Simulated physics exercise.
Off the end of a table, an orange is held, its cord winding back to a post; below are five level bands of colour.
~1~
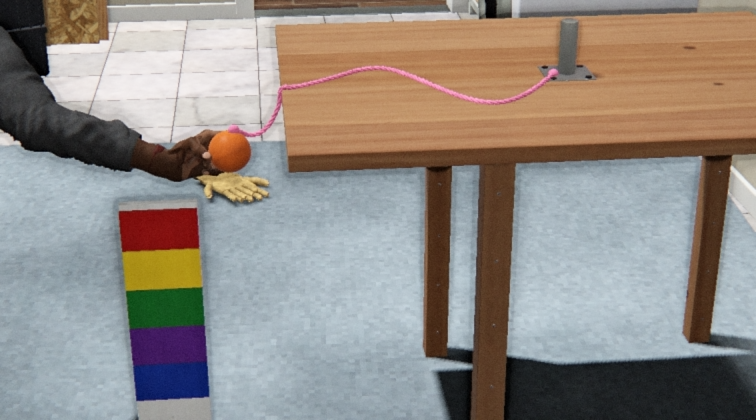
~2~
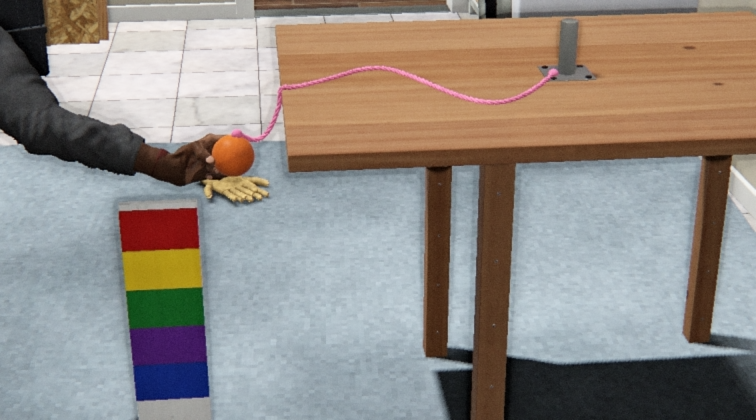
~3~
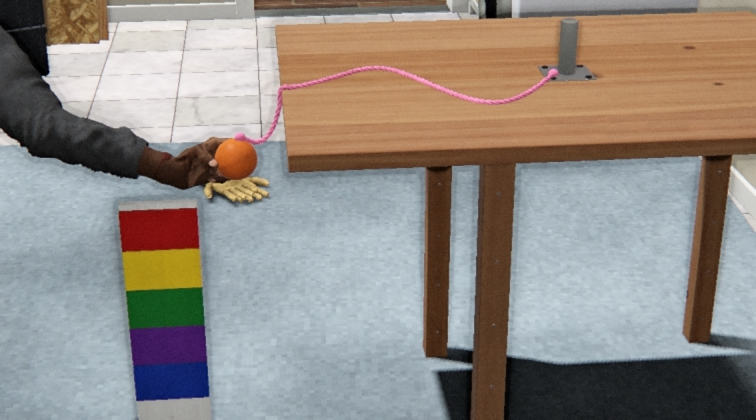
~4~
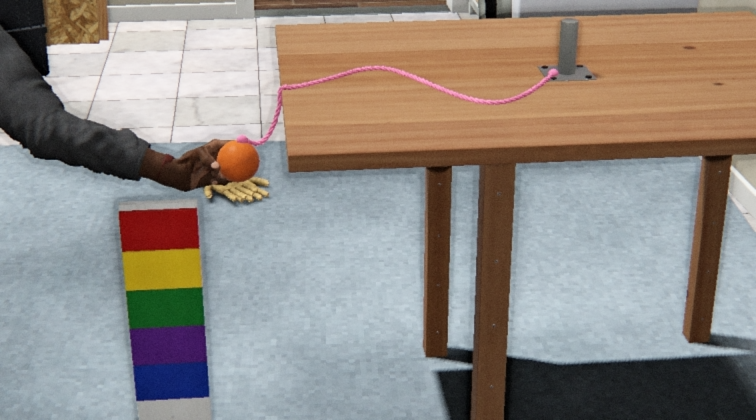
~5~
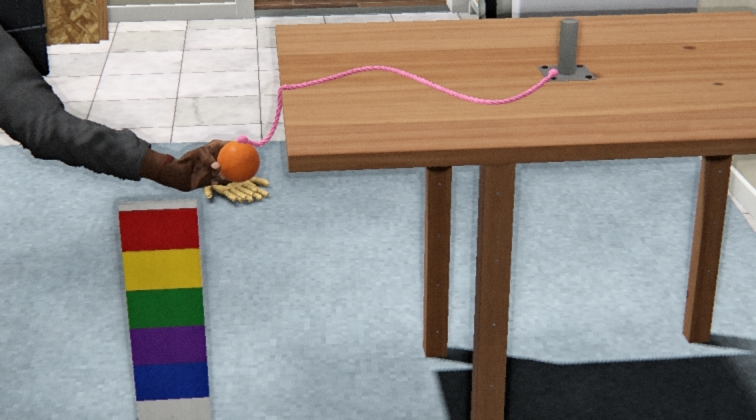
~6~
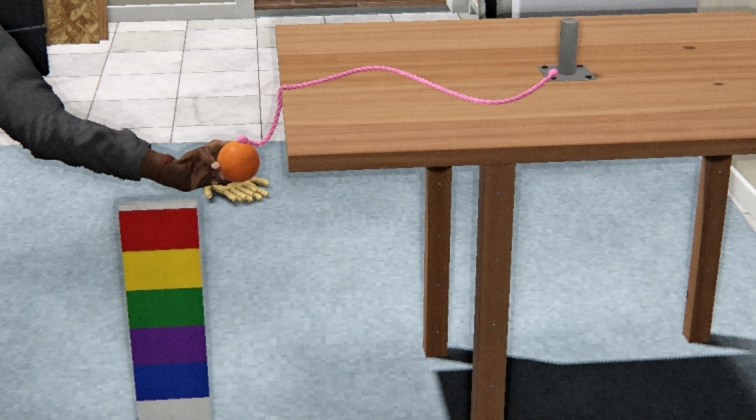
Hand holding an orange on a pink cord shifts slightly down and right beside a wooden table, then stays still.
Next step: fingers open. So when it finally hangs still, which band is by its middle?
At green.
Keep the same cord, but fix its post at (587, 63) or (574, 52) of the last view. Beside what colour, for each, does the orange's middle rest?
Answer, in order: Yellow, yellow.
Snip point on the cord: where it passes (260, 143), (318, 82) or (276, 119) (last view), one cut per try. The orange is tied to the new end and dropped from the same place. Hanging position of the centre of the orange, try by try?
The three cuts give roughly (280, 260), (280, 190) and (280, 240) respectively.
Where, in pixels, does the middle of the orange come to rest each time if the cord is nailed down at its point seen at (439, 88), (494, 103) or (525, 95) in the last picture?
Near (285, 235), then (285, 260), then (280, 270).
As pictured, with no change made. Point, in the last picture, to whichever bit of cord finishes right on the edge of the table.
That spot is near (374, 69).
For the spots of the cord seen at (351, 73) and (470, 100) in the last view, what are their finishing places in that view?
They end up at (282, 130) and (418, 85).
Soon after, orange near (286, 268); level with yellow.
Then, orange near (283, 298); level with green.
At rest, orange near (285, 302); level with green. Its centre hangs level with the green band.
